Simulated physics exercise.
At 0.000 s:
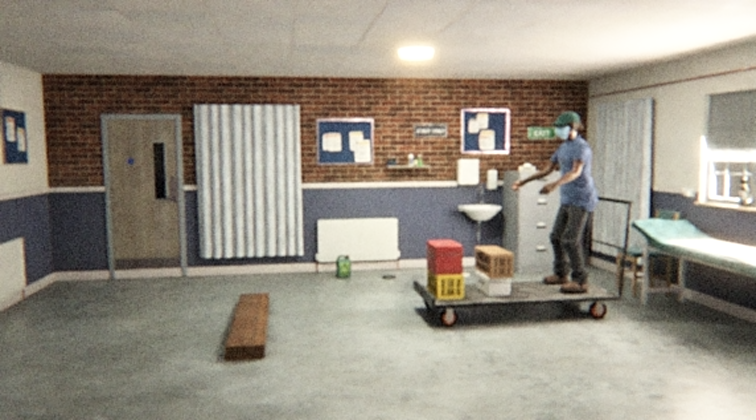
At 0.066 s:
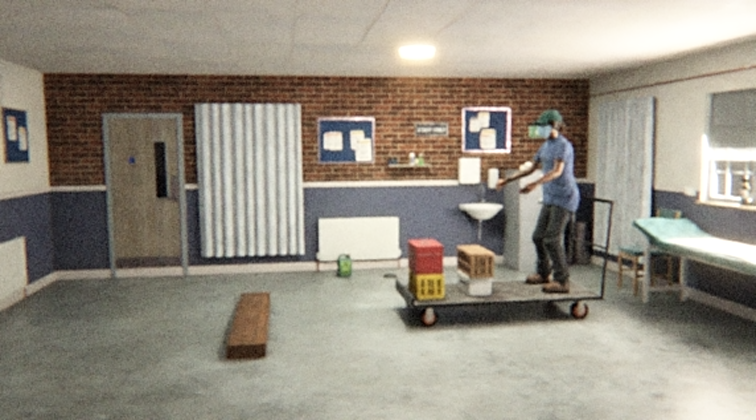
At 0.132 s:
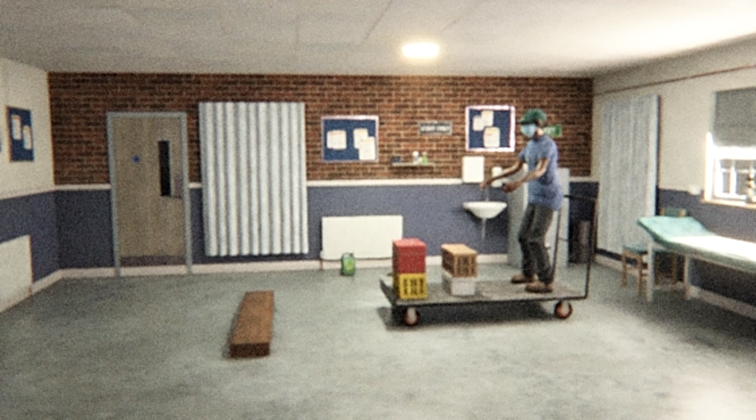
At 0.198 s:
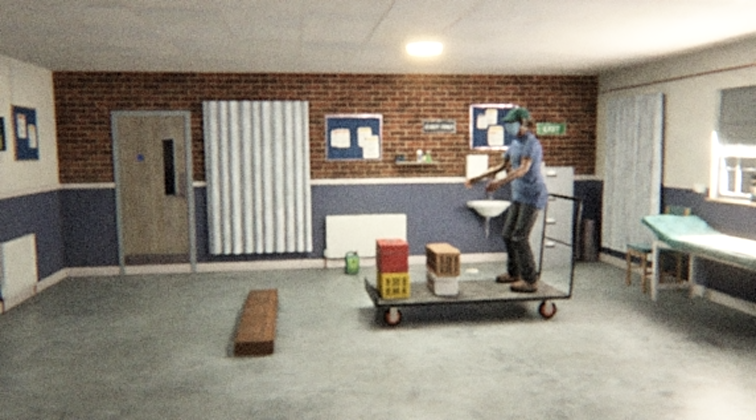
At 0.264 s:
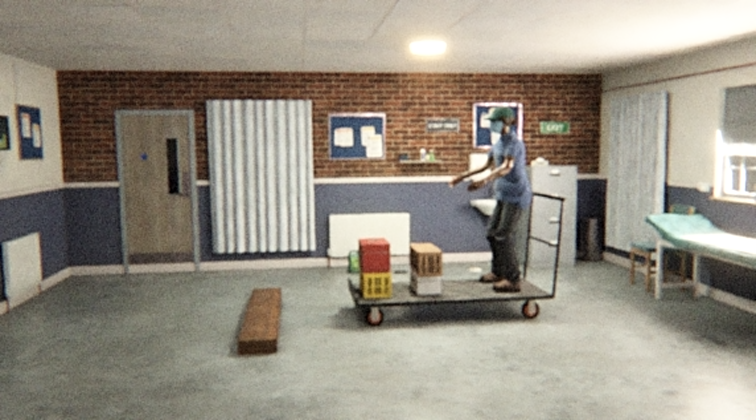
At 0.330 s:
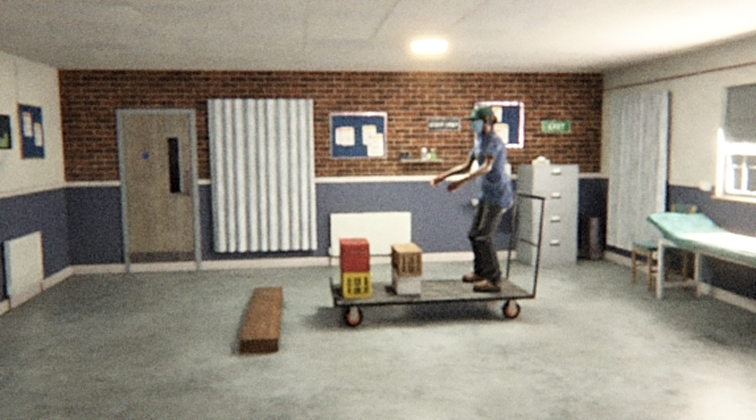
The video shows a person in a cap, face mask and blue shirt standing on a flat cart with red, yellow and other crates, arms held forward, as it rolls left across a room toward a brown beam on the floor.
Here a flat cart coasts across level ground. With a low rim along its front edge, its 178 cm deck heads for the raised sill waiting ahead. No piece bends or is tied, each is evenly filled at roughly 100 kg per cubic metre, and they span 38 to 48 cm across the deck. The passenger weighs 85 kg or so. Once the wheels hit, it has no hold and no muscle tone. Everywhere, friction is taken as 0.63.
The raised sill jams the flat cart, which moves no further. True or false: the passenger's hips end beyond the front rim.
True.
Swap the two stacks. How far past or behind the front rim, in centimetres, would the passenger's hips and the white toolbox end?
I'd say the hips settle 70 past while white stops 20 behind.
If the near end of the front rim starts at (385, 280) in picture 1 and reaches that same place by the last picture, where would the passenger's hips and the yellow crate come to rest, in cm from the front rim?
The hips would end 50 cm behind the front rim, and the yellow item 20 cm behind it.
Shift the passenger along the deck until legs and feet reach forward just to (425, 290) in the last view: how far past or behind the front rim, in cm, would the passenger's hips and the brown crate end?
In that case the hips land 50 cm beyond the rim and the brown one 30 cm behind.
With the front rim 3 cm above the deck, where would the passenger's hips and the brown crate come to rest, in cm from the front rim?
Hips 40 past, brown 70 past.
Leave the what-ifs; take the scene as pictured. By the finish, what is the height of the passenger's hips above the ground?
They finish some 15 cm off the ground.
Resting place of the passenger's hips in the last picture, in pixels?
Roughly pixel (152, 296).
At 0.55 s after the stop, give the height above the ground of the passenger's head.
Height: Approx. 100 cm above ground.
After 0.52 s the deck stops.
After 1.07 s the passenger's hips are 24 cm behind the rim, near (296, 247) in the last picture's view.
After 1.52 s the passenger's hips are 31 cm past the rim, near (235, 265) in the last picture's view.
At rest, 4.5 s, past the rim, yellow crate, brown crate, red toolbox and the passenger's hips; behind it, white toolbox.
